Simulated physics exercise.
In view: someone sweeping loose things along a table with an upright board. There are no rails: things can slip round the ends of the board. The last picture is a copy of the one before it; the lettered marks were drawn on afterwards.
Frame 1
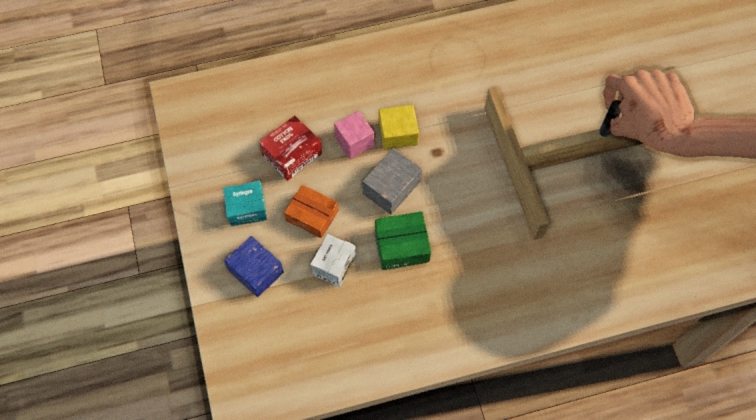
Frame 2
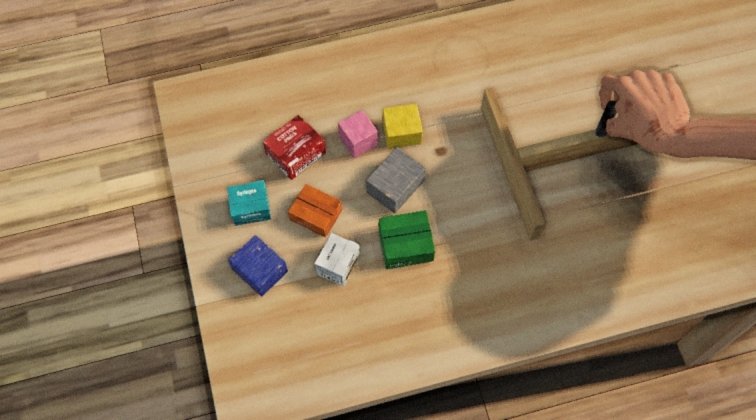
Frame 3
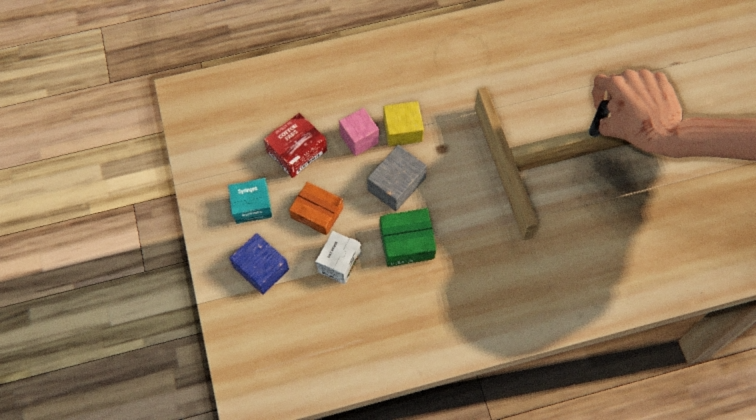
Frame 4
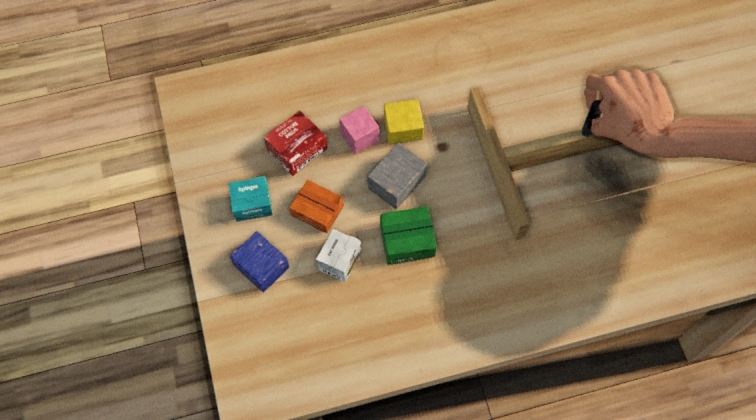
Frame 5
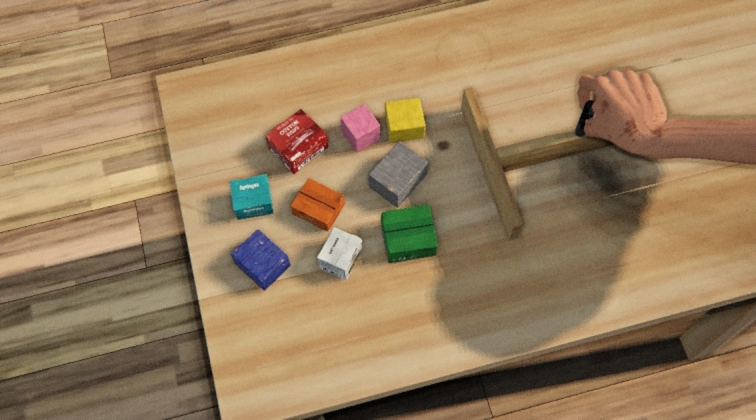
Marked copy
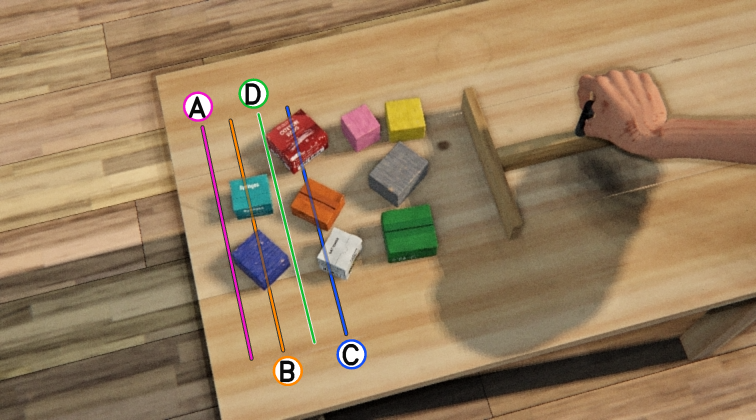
A pale wooden table stands on a plank floor, seen at a slant from above by a camera that drifts very slightly. Nine small blocks and packets, red, pink, yellow, turquoise, orange, grey, blue, white and green, sit in loose rows on the left, with a T-shaped wooden board to their right. A hand gripping its handle slides the board slowly leftward a short way, narrowing the gap, while the blocks stay put on the tabletop.
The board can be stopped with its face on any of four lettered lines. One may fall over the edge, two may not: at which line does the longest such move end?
The farthest such stop is D.
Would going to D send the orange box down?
No.
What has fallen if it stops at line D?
The blue block goes over.
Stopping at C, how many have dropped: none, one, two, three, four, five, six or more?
The count is none.
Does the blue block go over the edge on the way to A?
By then, yes.
On the marked copy, A at (226, 236); B at (255, 229); C at (315, 214); D at (285, 221).
With D. Early on, board (419, 172); pink block (344, 131); yellow block (377, 128).
Further on, board (343, 190); blue block (249, 263); turquoise box (240, 199).
At the end, board (286, 204); blue block over the edge; red box (177, 162); one fallen.
As for the rest, A drops six; B drops three; C is within the limit but short.
